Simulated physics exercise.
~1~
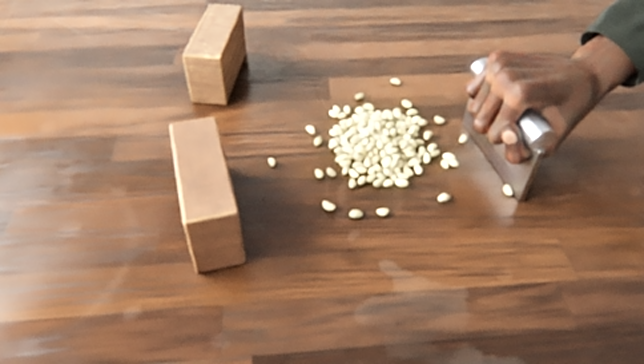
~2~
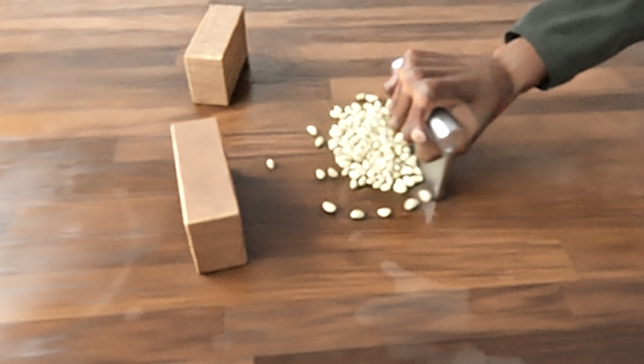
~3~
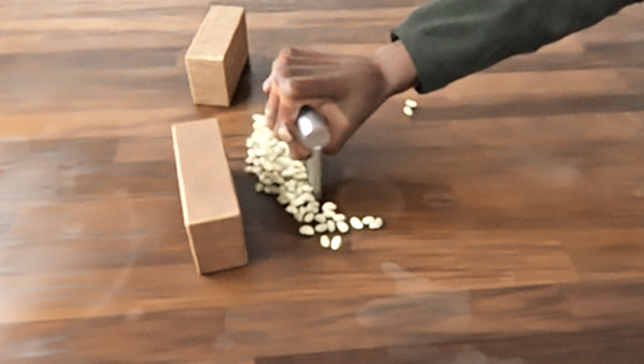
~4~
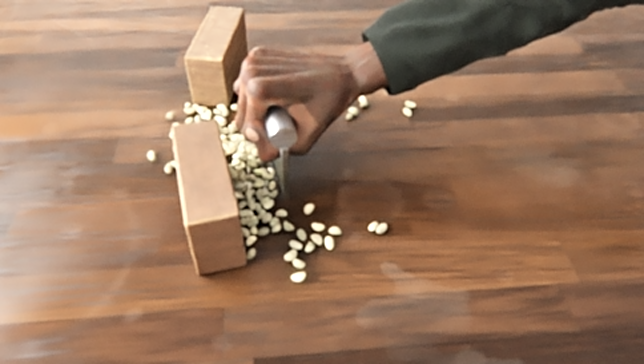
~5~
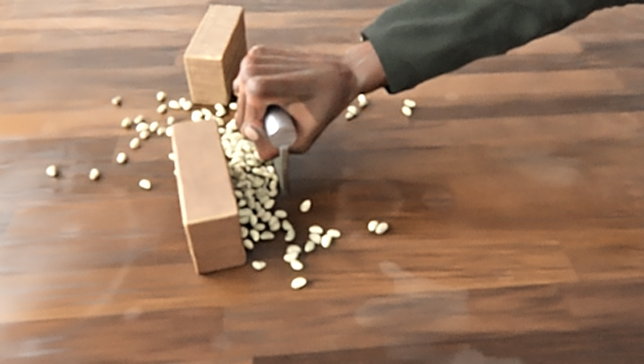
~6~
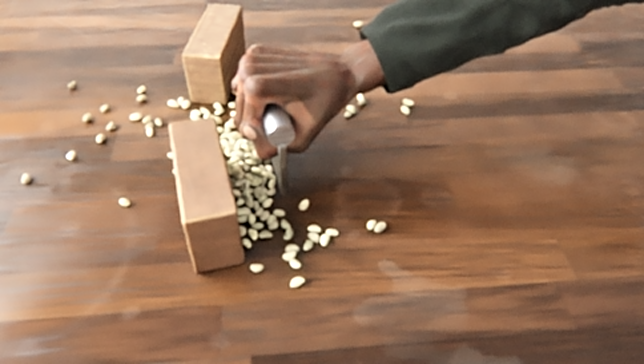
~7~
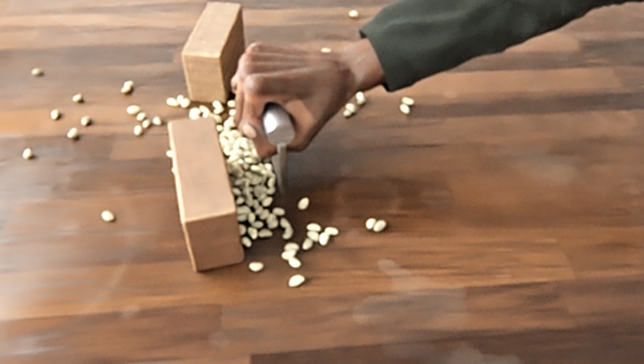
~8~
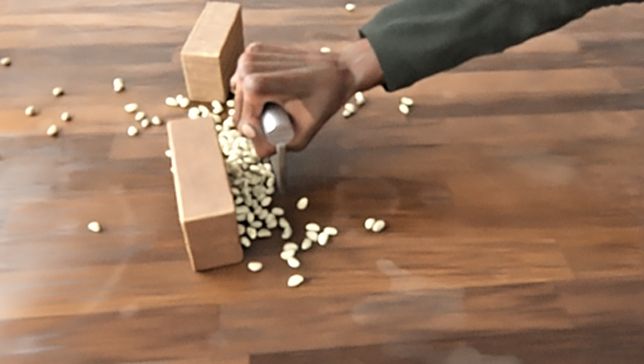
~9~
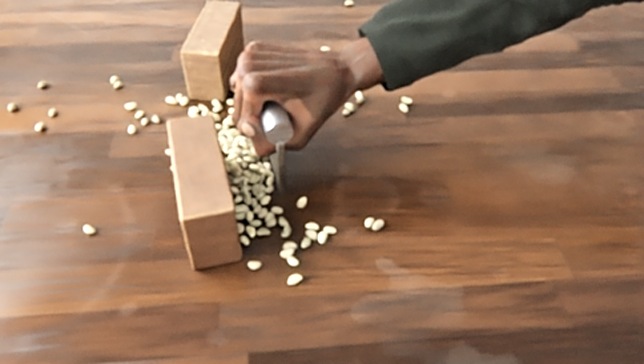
A hand-held scraper pushes white beans left against two blocks, and some scatter through the gap.
